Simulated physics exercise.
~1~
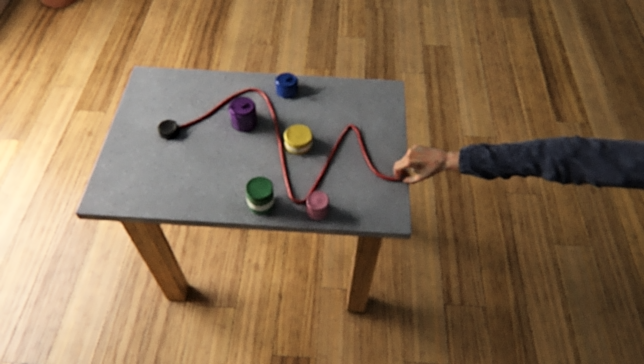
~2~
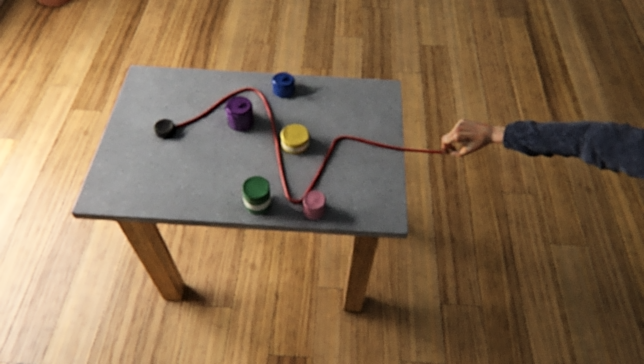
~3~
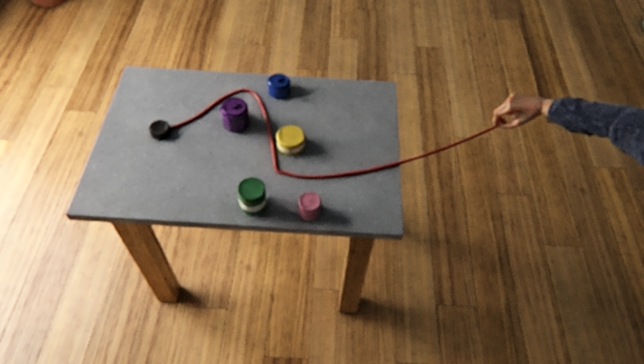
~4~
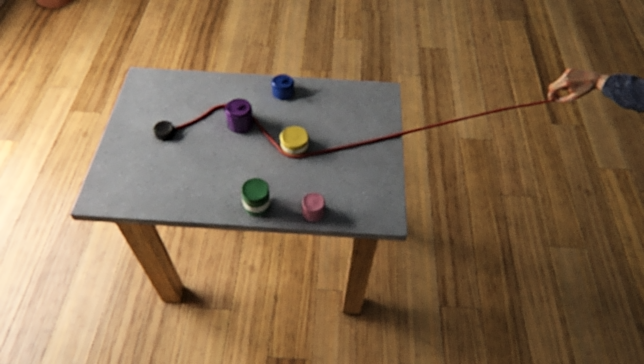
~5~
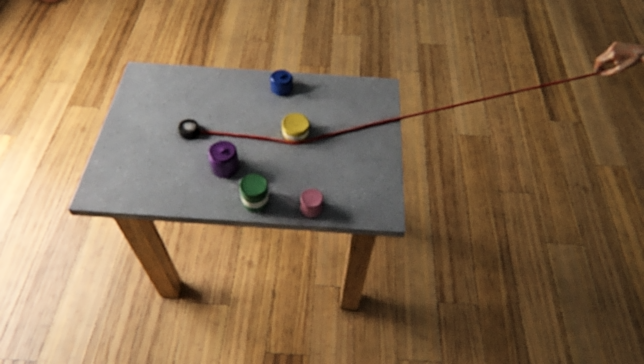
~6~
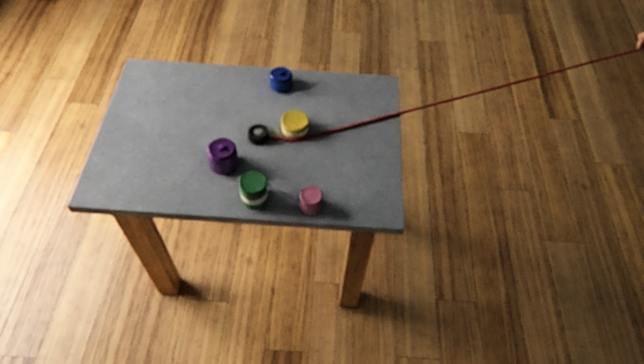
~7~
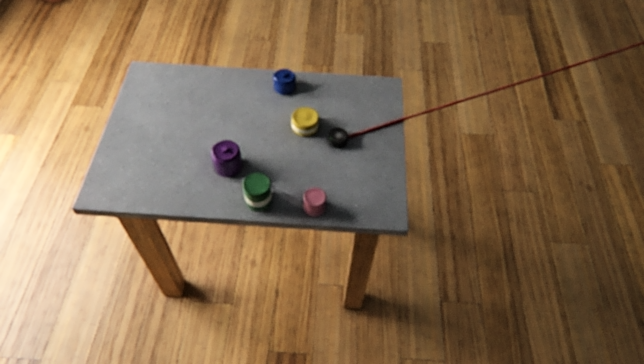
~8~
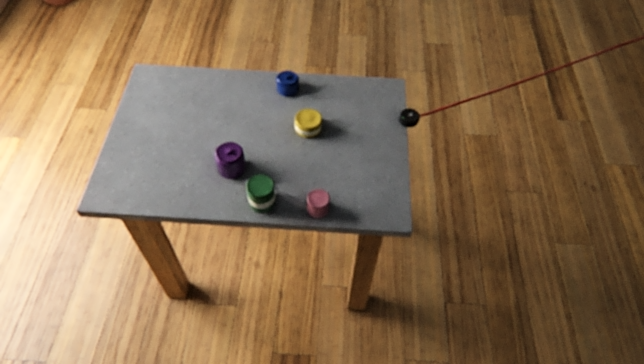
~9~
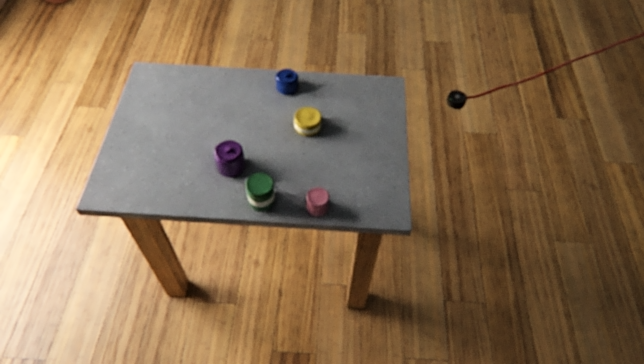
On a wooden floor seen from above, a grey side table holds a black round base at left, a purple pot beside it, a blue pot at the back, a yellow tin near the middle, and a green tin and pink tub in front. A hand at right pulls a red lead winding among them, drawing it taut. The base slides right as the purple pot shifts toward the front and the yellow tin moves slightly. The base passes the yellow tin and leaves the right edge, ending beyond the table on the lead, while the containers remain on top.
